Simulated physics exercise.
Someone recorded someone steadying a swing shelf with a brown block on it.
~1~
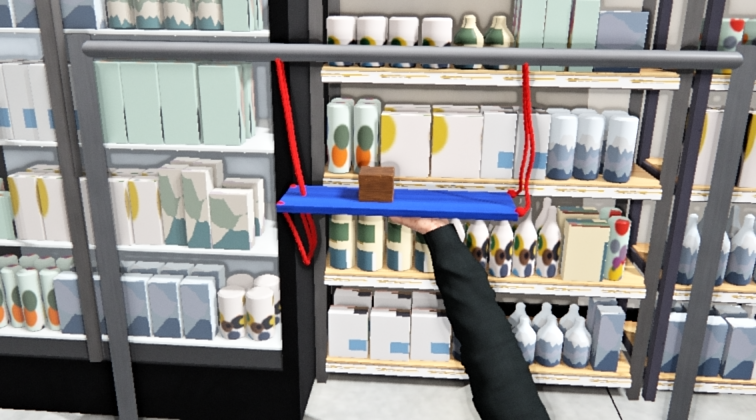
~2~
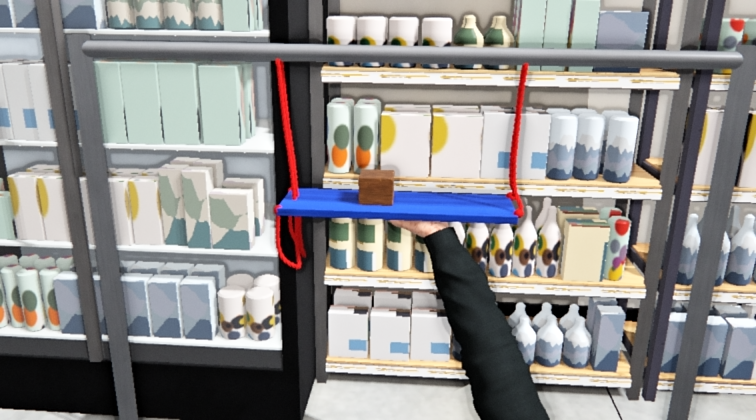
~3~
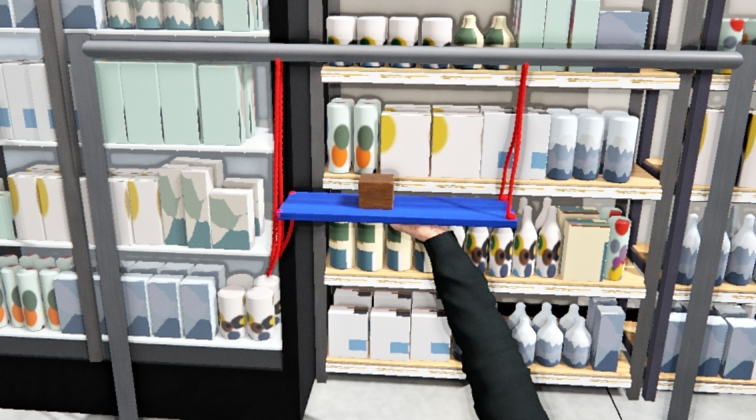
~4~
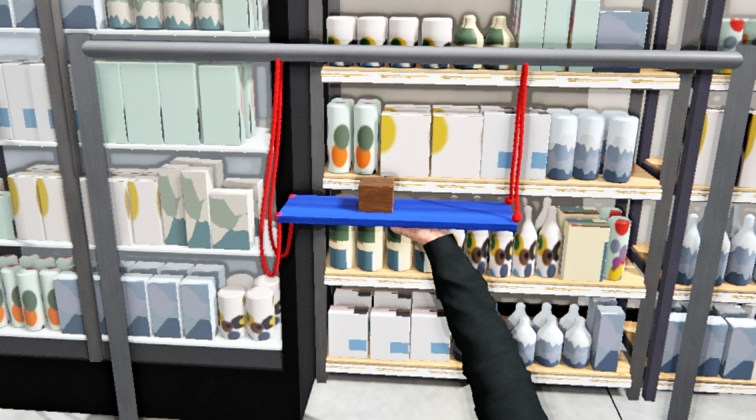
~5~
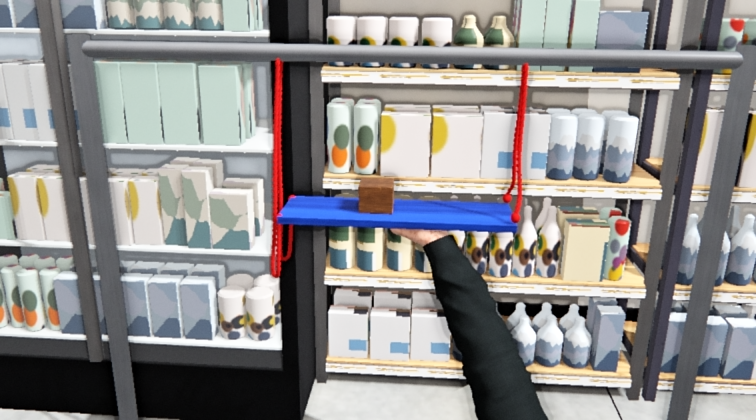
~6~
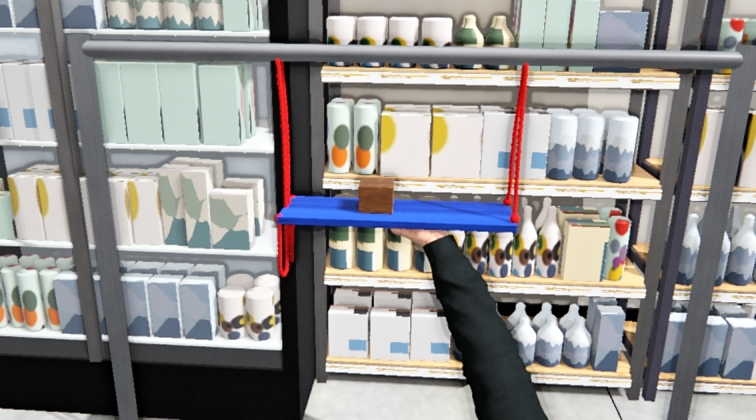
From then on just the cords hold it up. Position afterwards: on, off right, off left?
It slips off the left.
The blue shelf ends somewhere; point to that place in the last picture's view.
It comes to rest at (432, 277).
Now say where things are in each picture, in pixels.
Brown block (377, 184); blue shelf (396, 213), in the first frame.
Brown block (377, 187), in the second frame.
Brown block (377, 191), in the third frame.
Brown block (377, 194); blue shelf (395, 224), in the fourth frame.
Brown block (377, 196), in the fifth frame.
Brown block (377, 196); blue shelf (395, 225); left cords slack, hanging in a loop; right cords almost straight, in the sixth frame.
Then, 0.62 s on from there, board tipped 30° down to the left; block falling.
Then, 1.22 s on from there, board tipped 41° down to the left; block on the floor.
In the end, board tipped 37° down to the left; block on the floor. The brown block drops leftwards.
